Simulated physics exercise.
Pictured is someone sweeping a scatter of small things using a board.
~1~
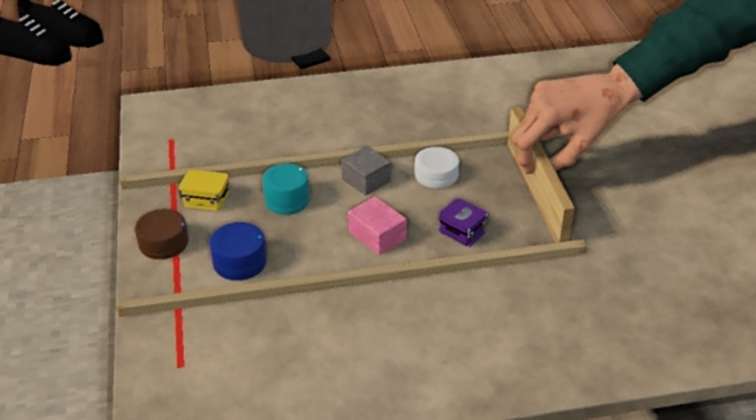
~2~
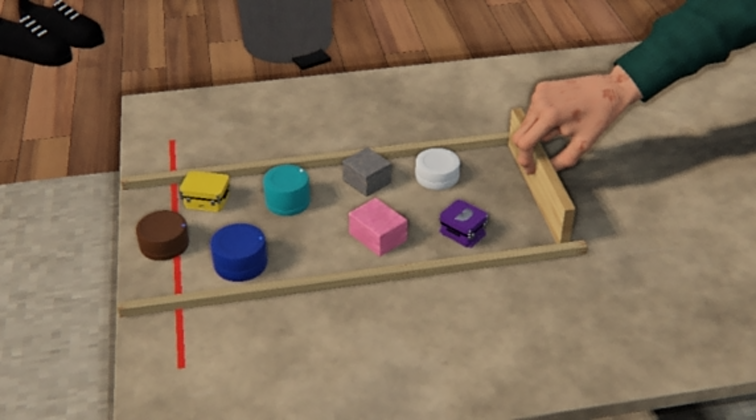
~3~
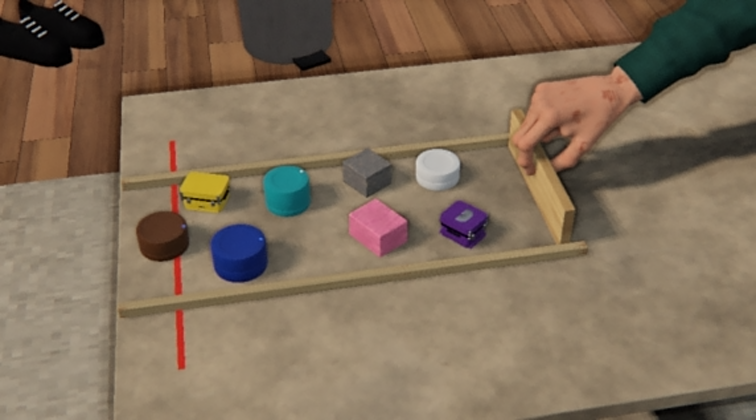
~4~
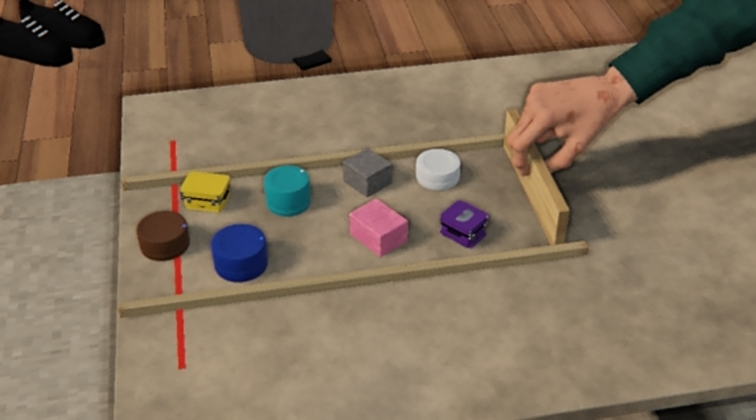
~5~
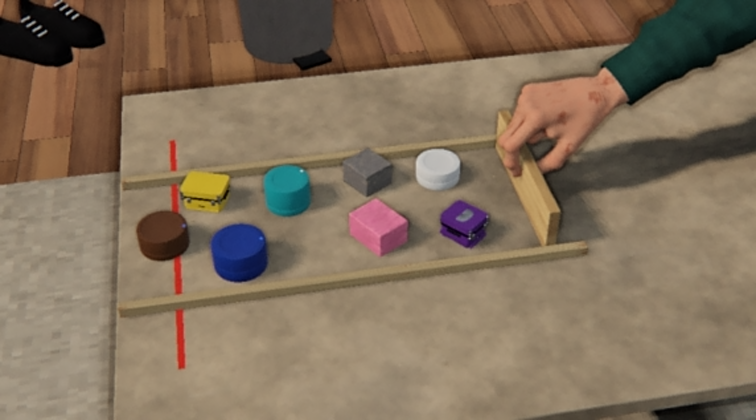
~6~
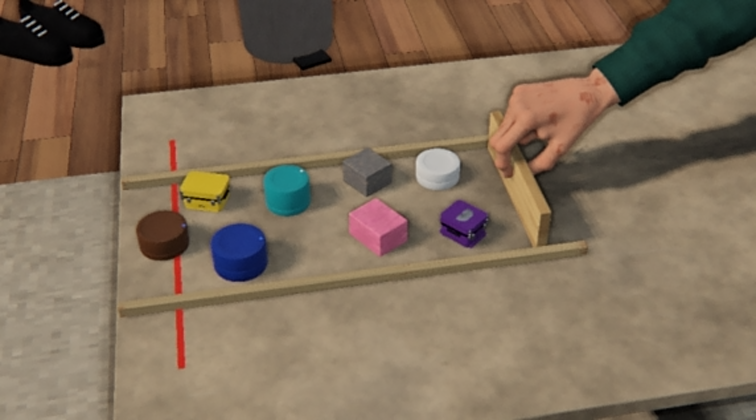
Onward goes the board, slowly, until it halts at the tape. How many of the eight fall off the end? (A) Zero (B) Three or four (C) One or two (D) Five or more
(B) Three or four.
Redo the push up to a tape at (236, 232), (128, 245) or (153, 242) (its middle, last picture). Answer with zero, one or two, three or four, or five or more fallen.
One after another: Not one; 5 or more; more than four.
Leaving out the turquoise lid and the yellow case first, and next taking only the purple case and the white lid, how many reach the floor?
2 in the first try, 3 in the second.
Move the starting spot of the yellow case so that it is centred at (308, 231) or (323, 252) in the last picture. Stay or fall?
First spot, it is pushed off; second spot, it is pushed off.
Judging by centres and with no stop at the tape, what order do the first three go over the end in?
Yellow case, blue lid, brown lid.
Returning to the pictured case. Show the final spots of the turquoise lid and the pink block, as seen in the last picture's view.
The turquoise lid stops around (130, 230); the pink block around (122, 266).
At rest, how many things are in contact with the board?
It's touching 2 at the end.
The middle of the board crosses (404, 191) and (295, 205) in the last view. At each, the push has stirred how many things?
At the first point the count is 4, at the second it's 7.
Soon after, none off yet; brown lid at rest near (163, 236); yellow case at rest near (206, 193); blue lid at rest near (240, 252).
After that, none off yet; brown lid at rest near (163, 236); yellow case at rest near (206, 193); blue lid moving near (228, 254).
And then, none off yet; brown lid displaced a little near (135, 241); yellow case displaced well along near (124, 196); blue lid displaced well along near (130, 274).
In the end, the number that fall off is three or four; gone, grey block, blue lid, yellow case and brown lid.
